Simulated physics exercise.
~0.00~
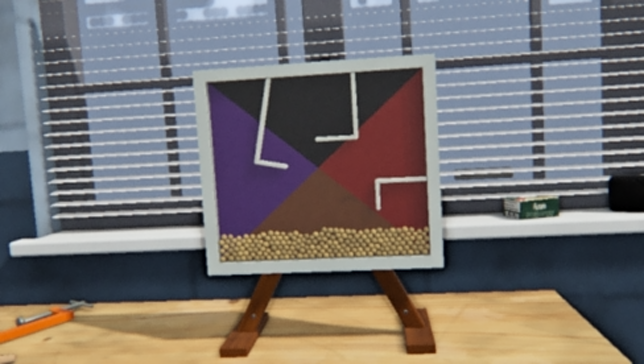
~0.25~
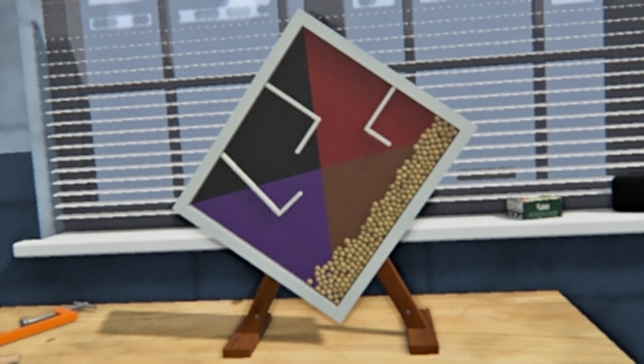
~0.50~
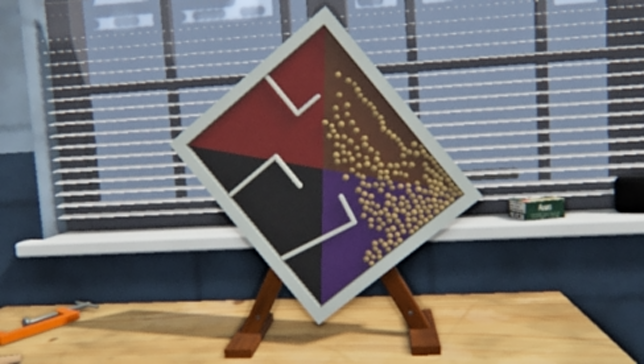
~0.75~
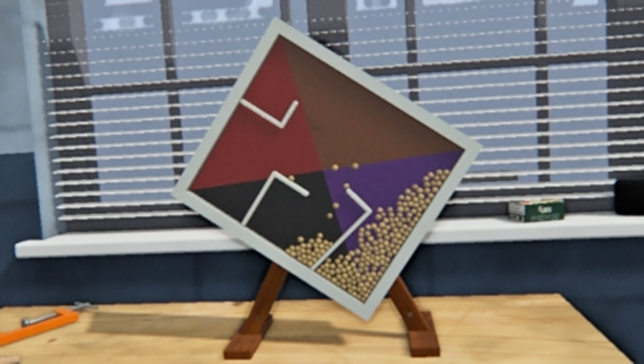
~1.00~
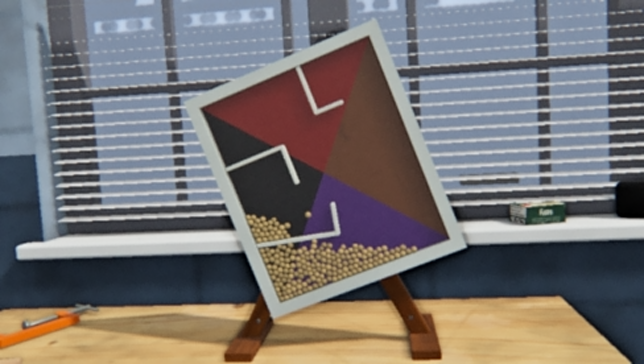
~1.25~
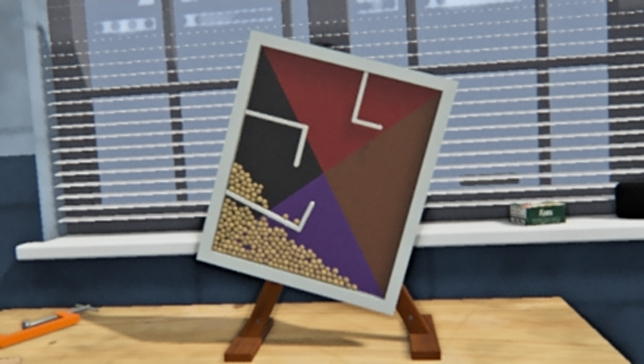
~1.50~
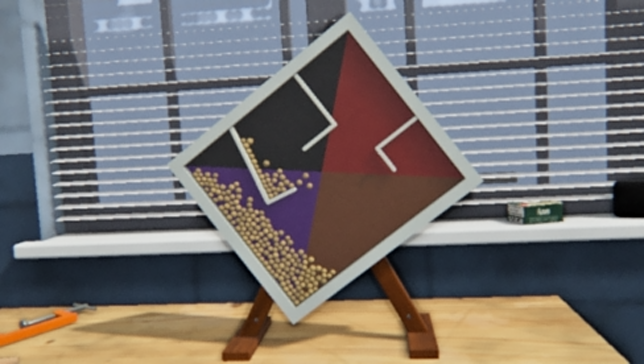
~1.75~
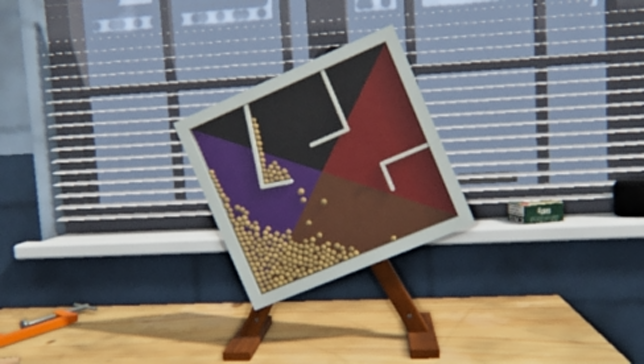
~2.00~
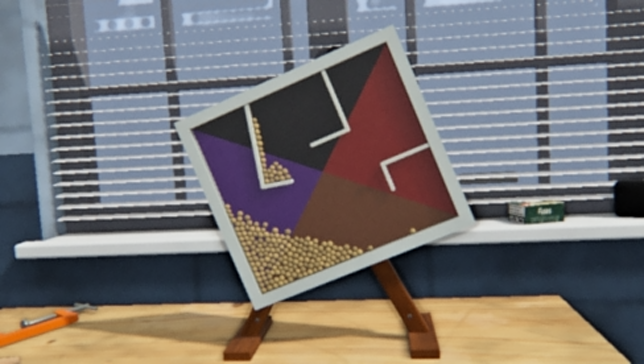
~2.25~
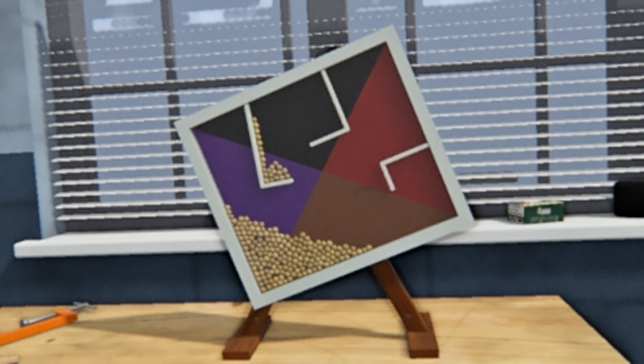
A framed case of beads turns anticlockwise, swings partway back and stops tilted.
